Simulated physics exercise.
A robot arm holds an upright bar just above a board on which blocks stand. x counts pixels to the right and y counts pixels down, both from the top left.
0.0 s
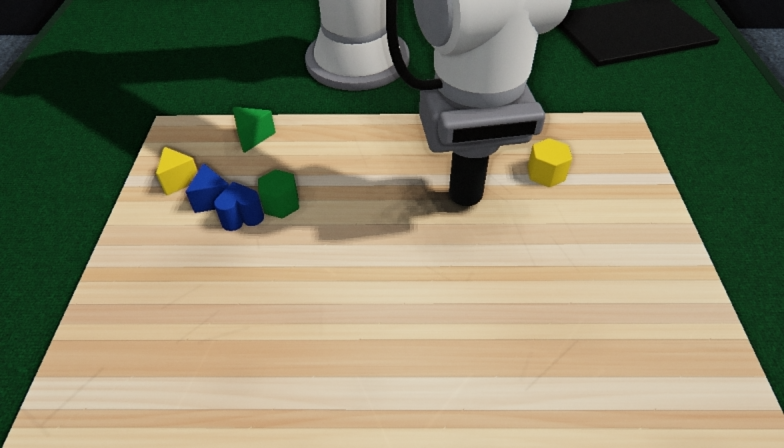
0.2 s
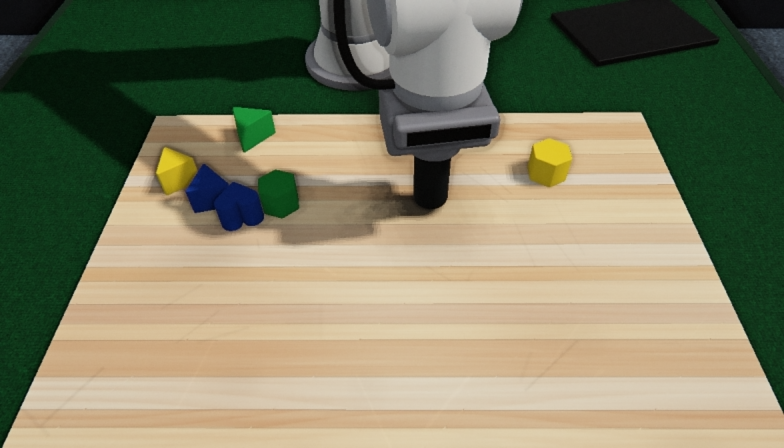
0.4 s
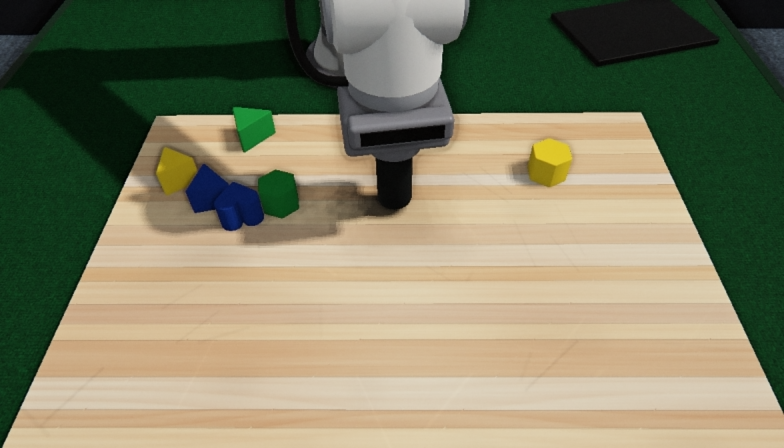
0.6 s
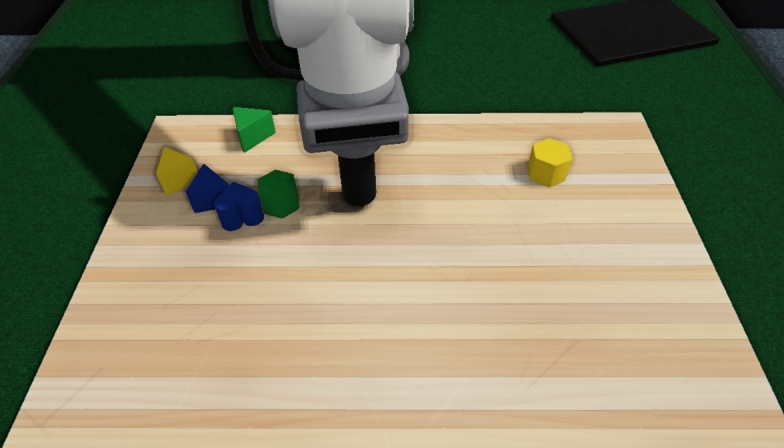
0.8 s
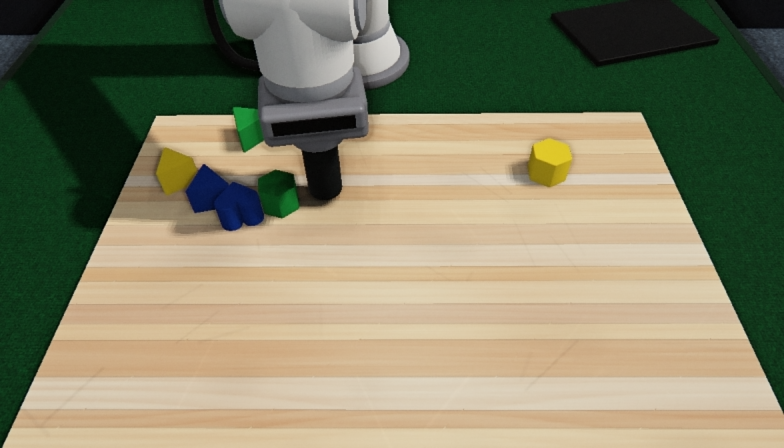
Robot arm sliding an upright black bar leftward over a wooden board toward a green hexagon, the coloured blocks staying still.
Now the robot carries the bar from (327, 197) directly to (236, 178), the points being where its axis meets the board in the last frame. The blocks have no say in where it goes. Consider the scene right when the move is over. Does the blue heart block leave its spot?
My answer is yes.
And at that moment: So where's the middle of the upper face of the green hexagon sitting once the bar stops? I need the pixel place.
It is going to be at (248, 186).
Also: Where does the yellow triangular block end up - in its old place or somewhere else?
It will remain on its spot.
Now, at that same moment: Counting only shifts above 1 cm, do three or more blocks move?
I expect not.
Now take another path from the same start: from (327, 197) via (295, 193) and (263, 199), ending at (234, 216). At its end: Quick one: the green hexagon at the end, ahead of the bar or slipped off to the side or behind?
Ahead to the end.
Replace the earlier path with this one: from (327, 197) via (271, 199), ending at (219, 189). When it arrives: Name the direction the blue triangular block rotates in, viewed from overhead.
Spin direction: Clockwise.
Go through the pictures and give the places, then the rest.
In the first frame, lower end of the bar (466, 195), tops of blocks, yellow triangular block (171, 159), blue triangular block (206, 179), blue heart block (235, 196), green hexagon (276, 182).
In the second frame, bar (430, 198), blocks as before.
In the third frame, bar (395, 199), blocks as before.
In the fourth frame, bar (360, 195), blocks as before.
In the fifth frame, bar (326, 190), yellow triangular block (171, 159), blue triangular block (206, 179), blue heart block (235, 196), green hexagon (276, 182).
On the path given first. One third of the way, bar (294, 183); blue heart block (229, 200), turned 15° clockwise; green hexagon (261, 185), turned 40° anticlockwise.
Two thirds of the way, bar (263, 177); blue heart block (219, 207); green hexagon (249, 186), turned 60° anticlockwise.
At the end, bar (234, 171); yellow triangular block not moved; blue triangular block not moved; blue heart block (219, 207); green hexagon (248, 186), turned 60° anticlockwise.
